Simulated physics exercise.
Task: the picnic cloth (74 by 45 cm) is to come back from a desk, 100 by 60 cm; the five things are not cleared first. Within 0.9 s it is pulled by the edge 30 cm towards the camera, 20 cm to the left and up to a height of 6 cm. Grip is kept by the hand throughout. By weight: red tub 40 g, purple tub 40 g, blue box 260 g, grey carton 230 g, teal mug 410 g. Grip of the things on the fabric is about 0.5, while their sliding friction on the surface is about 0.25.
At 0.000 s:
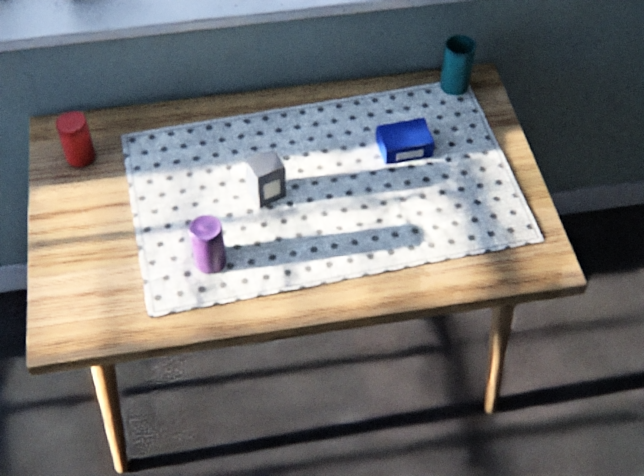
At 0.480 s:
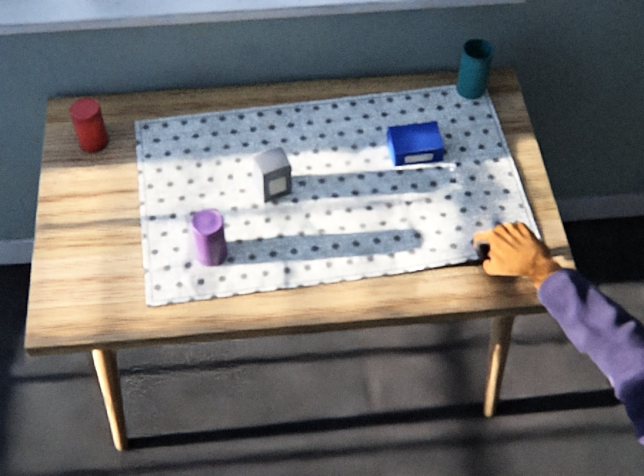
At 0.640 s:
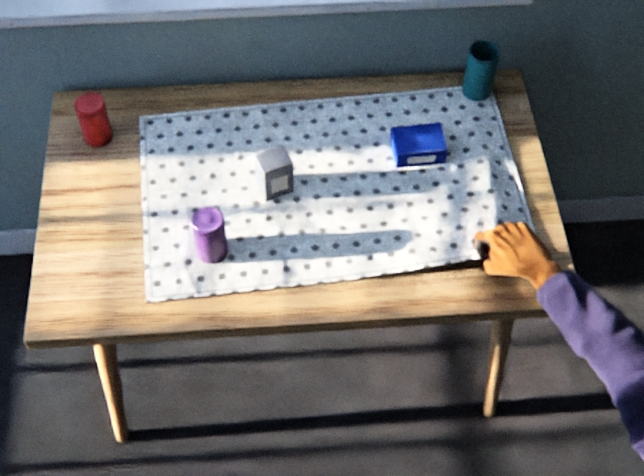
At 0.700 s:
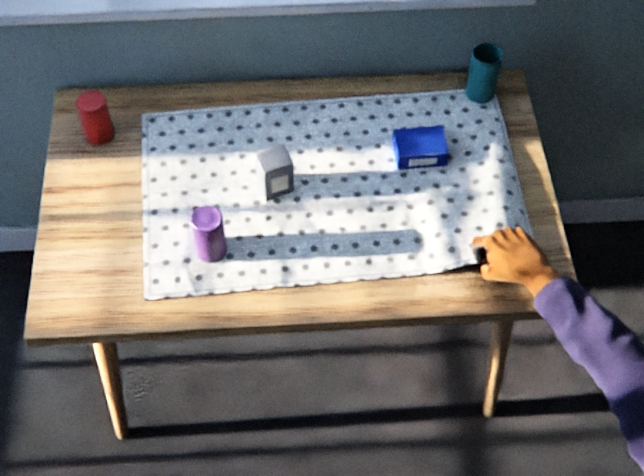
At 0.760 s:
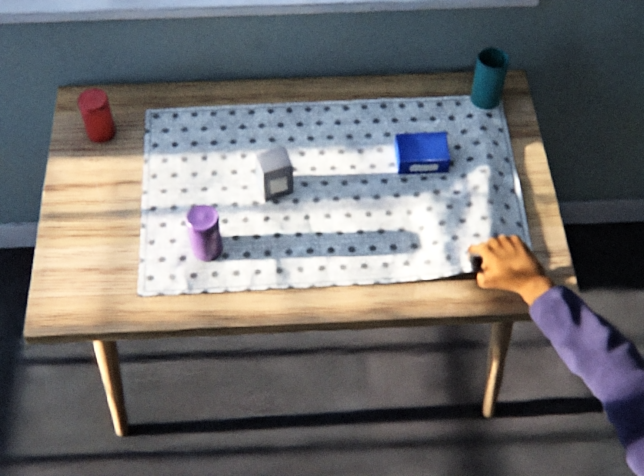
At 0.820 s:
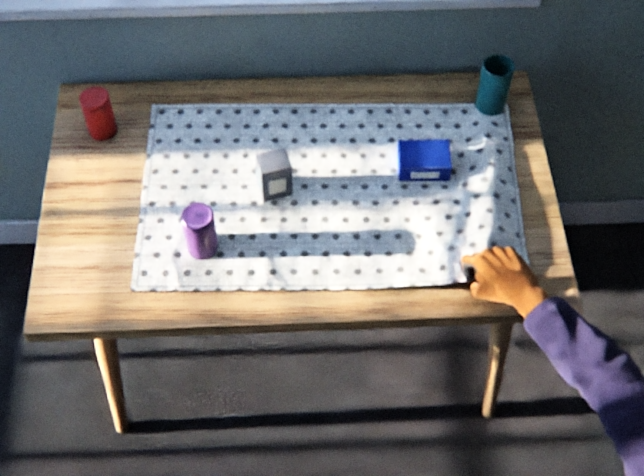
A white cloth with dark dots covers most of a pale wooden desk by a grey-blue wall, seen from above at an angle in streaks of sunlight. On it sit a purple tub, a grey carton and a blue box, with a teal mug at the back right and a red tub back left. The view shifts slightly as a purple-sleeved hand grips the front right edge, turning the cloth a little and drawing it slightly leftward.
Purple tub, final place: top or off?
Aboard.
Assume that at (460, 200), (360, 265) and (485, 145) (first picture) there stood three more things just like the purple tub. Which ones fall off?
Log, listed order - lost / lost / lost.
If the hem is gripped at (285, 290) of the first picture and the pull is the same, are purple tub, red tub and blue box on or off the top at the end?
At the end, the purple tub ends up off the top, the red tub holds its spot, and the blue box holds its spot.
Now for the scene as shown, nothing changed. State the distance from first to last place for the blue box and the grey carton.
The blue box ends around 35 cm from its start and the grey carton around 15 cm.
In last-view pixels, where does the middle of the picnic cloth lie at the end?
Around (341, 267).
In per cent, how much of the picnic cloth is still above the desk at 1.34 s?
Roughly 80%.
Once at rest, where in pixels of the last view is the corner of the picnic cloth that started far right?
About (574, 287).
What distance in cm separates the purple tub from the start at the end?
The purple tub ends 4 cm from where it began.
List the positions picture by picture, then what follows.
The first picture shows purple tub (206, 227); picnic cloth corners (150, 318) (121, 136) (544, 241).
The second picture shows picnic cloth corners (148, 307) (136, 122); grip (483, 258).
The third picture shows picnic cloth corners (147, 303) (140, 117); grip (484, 257).
The fourth picture shows teal mug (488, 53); blue box (421, 141); picnic cloth corners (145, 300) (142, 114); grip (481, 262).
The fifth picture shows purple tub (202, 217); teal mug (494, 59); blue box (423, 146); picnic cloth corners (139, 297) (147, 110); grip (477, 270).
The sixth picture shows purple tub (197, 215); picnic cloth corners (131, 291) (153, 105); grip (471, 280).
At 1.0 s, 95 % of the picnic cloth is still over the top; purple tub 5 cm off its start, blue box 11 cm off its start, teal mug 8 cm off its start.
At 1.2 s, 90 % of the picnic cloth is still over the top; purple tub 5 cm off its start, blue box 20 cm off its start, teal mug 8 cm off its start.
At 1.3 s, 80 % of the picnic cloth is still over the top; purple tub 4 cm off its start at (185, 215), blue box 29 cm off its start at (441, 264), grey carton 10 cm off its start at (288, 199).
At 1.5 s, 70 % of the picnic cloth is still over the top; purple tub 4 cm off its start, blue box 33 cm off its start, grey carton 13 cm off its start.
At 3.1 s, 70 % of the picnic cloth is still over the top; purple tub 4 cm off its start at (186, 221), blue box 33 cm off its start at (444, 283), grey carton 13 cm off its start at (291, 211), teal mug 8 cm off its start at (506, 82).
